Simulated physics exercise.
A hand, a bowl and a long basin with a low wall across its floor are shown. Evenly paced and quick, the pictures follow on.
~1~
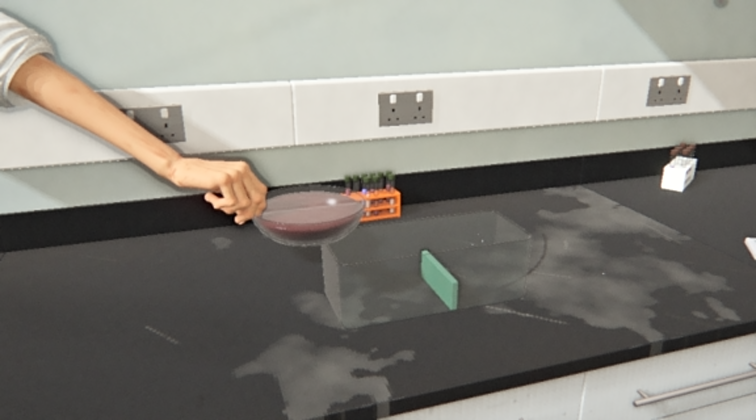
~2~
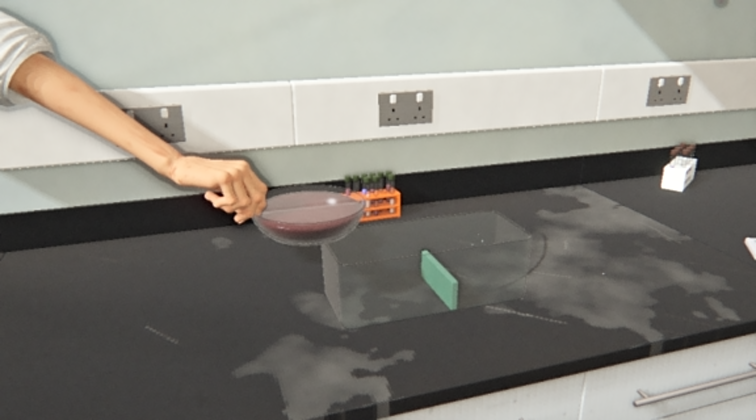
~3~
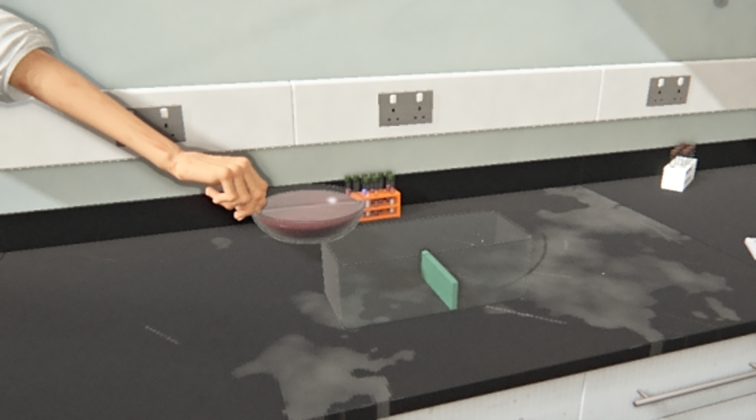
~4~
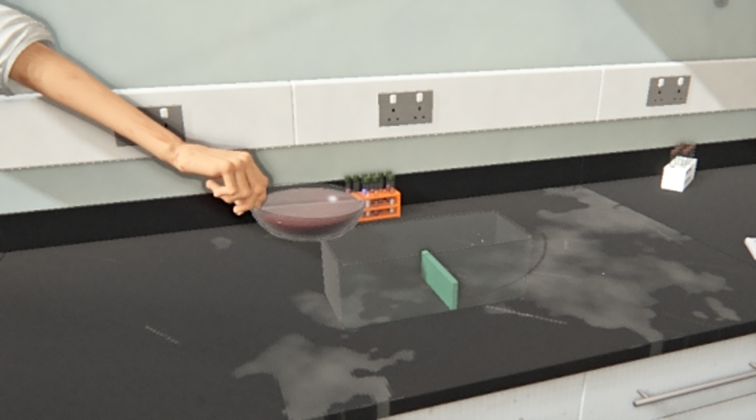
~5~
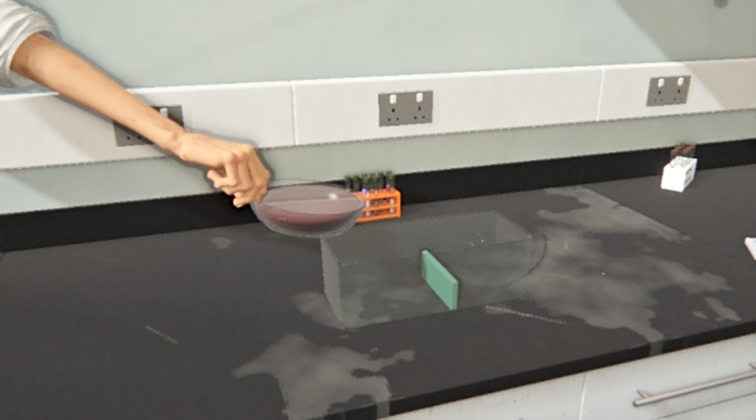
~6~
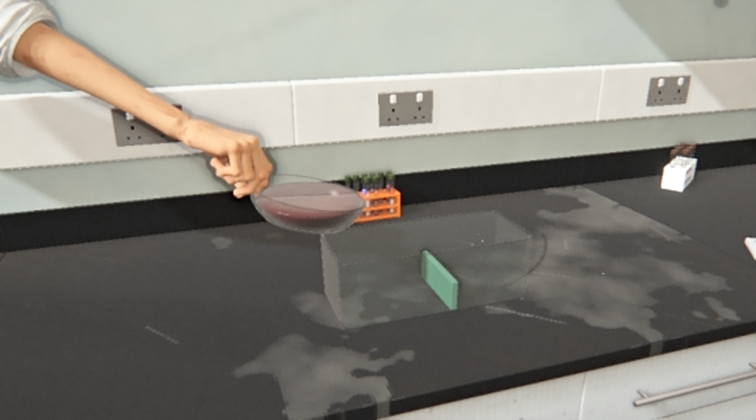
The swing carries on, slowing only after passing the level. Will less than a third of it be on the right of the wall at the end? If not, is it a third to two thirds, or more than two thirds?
Yes.
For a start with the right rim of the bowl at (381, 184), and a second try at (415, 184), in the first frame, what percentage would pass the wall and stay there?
It would come to near 55 per cent, and then near 85 per cent.
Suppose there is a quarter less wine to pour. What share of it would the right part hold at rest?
0 %.
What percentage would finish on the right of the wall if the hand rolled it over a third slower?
I'd say close to 0 %.
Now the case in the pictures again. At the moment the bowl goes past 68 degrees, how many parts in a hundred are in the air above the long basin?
Around 50 percent.
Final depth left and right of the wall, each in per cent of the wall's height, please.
Left side: Approx. 50 %; right side: Approx. 0 %.
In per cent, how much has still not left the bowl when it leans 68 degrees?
Some 25 in a hundred has yet to spill out.
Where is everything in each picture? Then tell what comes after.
The first frame shows tilt 0°; pouring edge (363, 198); surface from (252, 214) to (360, 201); the long basin's rim runs from (329, 249) to (514, 224); the wall's top is at (439, 267).
The second frame shows tilt 1°; pouring edge (363, 198); surface from (253, 213) to (360, 201).
The third frame shows tilt 2°; pouring edge (363, 198); surface from (253, 211) to (360, 200).
The fourth frame shows tilt 5°; pouring edge (363, 198); surface from (253, 208) to (360, 199).
The fifth frame shows tilt 8°; pouring edge (363, 198); surface from (253, 204) to (359, 196).
The sixth frame shows tilt 12°; pouring edge (362, 198); surface from (254, 199) to (362, 195); 1 per cent is over the edge.
A moment on, the bowl is tipped part way and 25 per cent is still to pour, 25 is left of the wall and 0 right of it.
Next, the bowl is tipped right over and 0 per cent is still to pour, 90 is left of the wall and 3 right of it.
Then the bowl is tipped right over and 0 per cent is still to pour, 87 is left of the wall and 4 right of it.
Later the bowl is tipped right over and 0 per cent is still to pour, 86 is left of the wall and 4 right of it.
In the end 86 per cent lies left of the wall, 4 right of it and 9 outside.
